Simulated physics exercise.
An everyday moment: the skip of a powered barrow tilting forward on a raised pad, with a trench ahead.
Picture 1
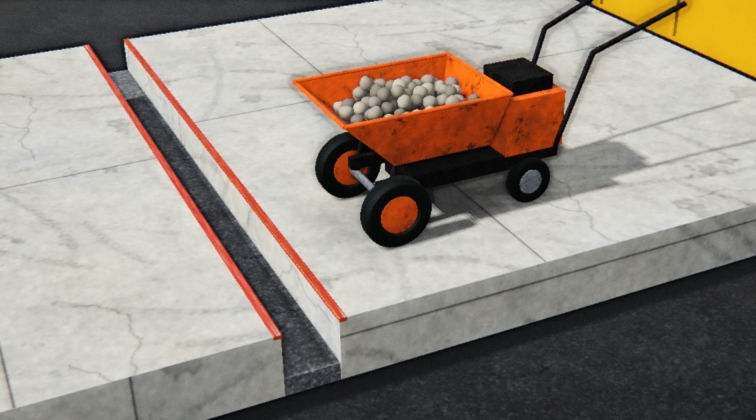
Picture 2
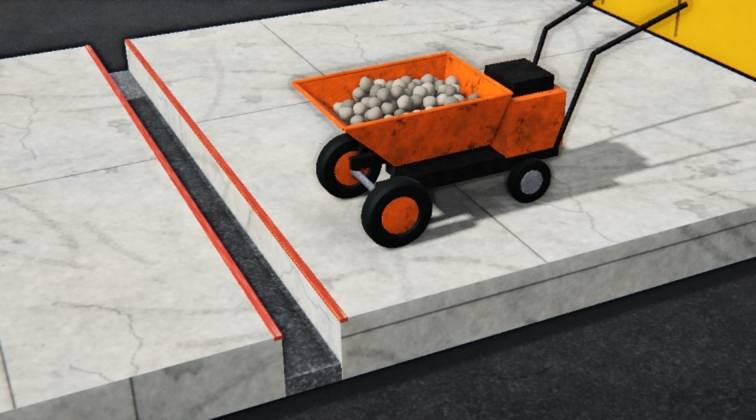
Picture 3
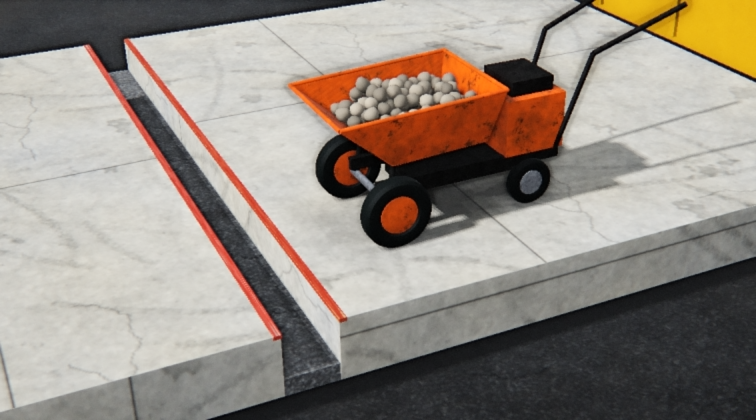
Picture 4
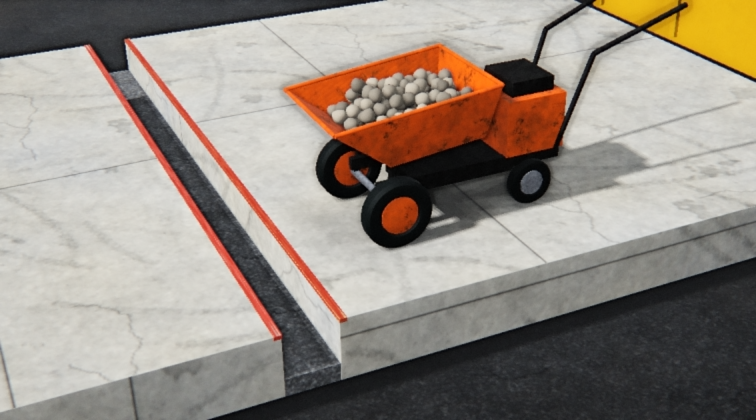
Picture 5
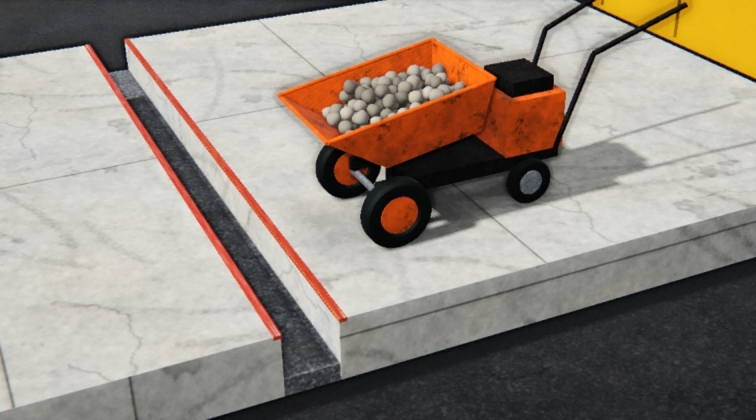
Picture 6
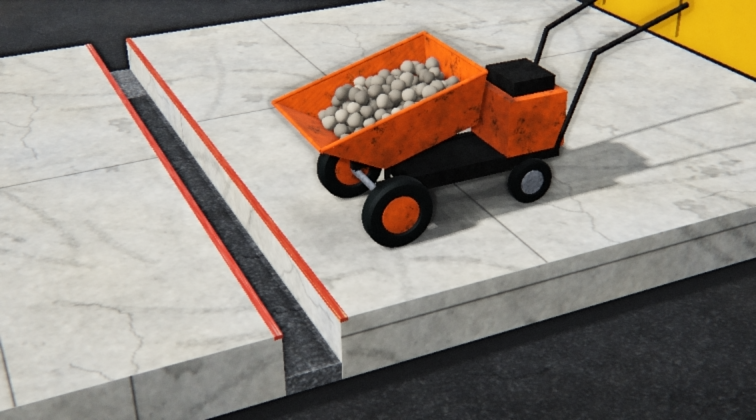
At first, an orange powered barrow loaded with rounded grey stones stands on a pale raised pad, its skip level, with a narrow red-edged trench to the left. The skip then slowly tilts forward, its front lip dipping leftward and its rear rising off the black frame, while the wheels stay still.
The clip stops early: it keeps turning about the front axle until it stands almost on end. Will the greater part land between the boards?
The trench takes over half.
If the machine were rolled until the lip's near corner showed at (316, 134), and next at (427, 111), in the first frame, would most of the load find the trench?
First not half, then not half.
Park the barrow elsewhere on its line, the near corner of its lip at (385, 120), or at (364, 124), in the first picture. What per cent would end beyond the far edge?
First some 0, then 0 per cent.
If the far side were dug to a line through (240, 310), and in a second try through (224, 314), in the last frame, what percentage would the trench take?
The first gives 100 %, the second 100 %.
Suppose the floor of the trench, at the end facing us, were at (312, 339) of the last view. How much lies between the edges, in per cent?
Roughly 50 in a hundred.
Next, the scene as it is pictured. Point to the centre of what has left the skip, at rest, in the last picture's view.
At about (250, 273).
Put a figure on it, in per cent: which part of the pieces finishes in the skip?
Close to 0 per cent.
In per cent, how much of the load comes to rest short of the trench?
Close to 0 per cent.
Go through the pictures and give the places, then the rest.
Lip of the skip at (345, 128), level; top of the load at (407, 95), river pebbles; first edge of the trench at (321, 289); far edge at (258, 306), the trench under half as wide as the skip, and about as deep as wide, in the first frame.
Lip of the skip at (344, 129), level; top of the load at (407, 96), in the second frame.
Lip of the skip at (340, 132), tipped barely; top of the load at (417, 91), in the third frame.
Lip of the skip at (335, 137), tipped a little; top of the load at (413, 90), in the fourth frame.
Lip of the skip at (328, 143), tipped a little; top of the load at (413, 83), in the fifth frame.
Lip of the skip at (321, 151), tipped clearly; top of the load at (423, 90); first edge of the trench at (322, 289); far edge at (259, 305), in the sixth frame.
Soon, skip tipped steeply; all in the skip.
A while on, skip tipped steeply; about half in the skip; about a third in or heaped over the trench; a small part beyond it; a stray few falling.
Towards the end, skip tipped right over; a stray few in the skip; a stray few short of the trench; most in or heaped over the trench; about a quarter beyond it.
Finally, skip tipped right over; a stray few short of the trench; most in or heaped over the trench; about a quarter beyond it.
